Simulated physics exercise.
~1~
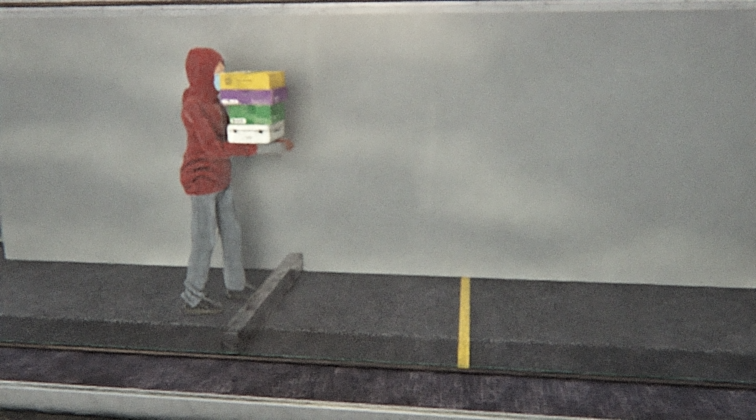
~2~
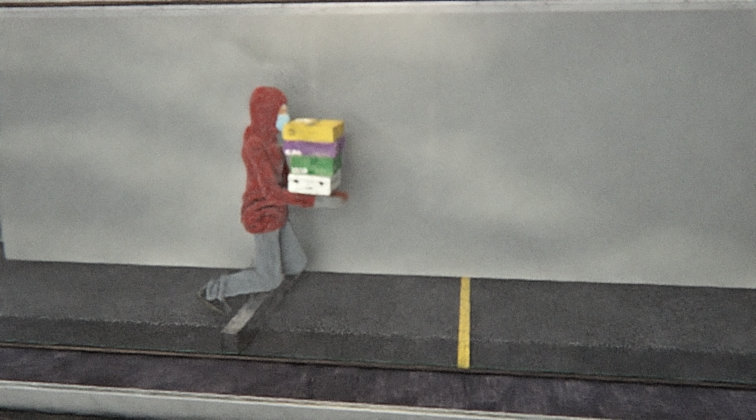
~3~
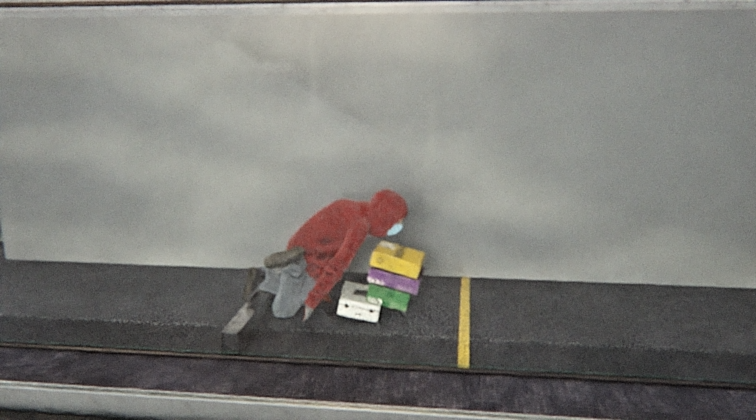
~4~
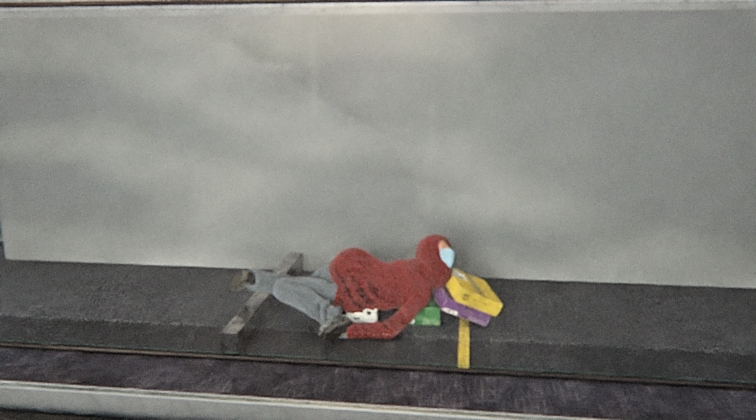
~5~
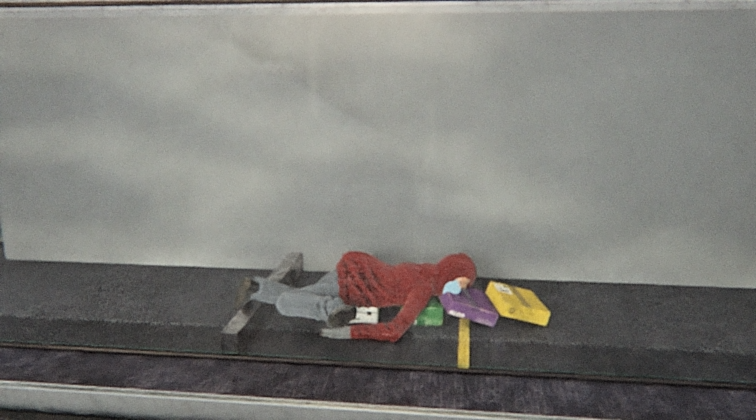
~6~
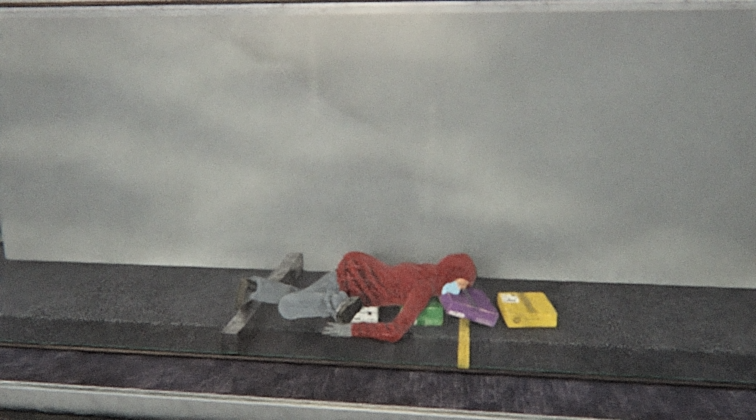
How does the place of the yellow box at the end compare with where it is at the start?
At the start it is on top of the stack held in front of the person, left of the yellow line. At the end it lies on the floor to the right of the line, beyond the other boxes.
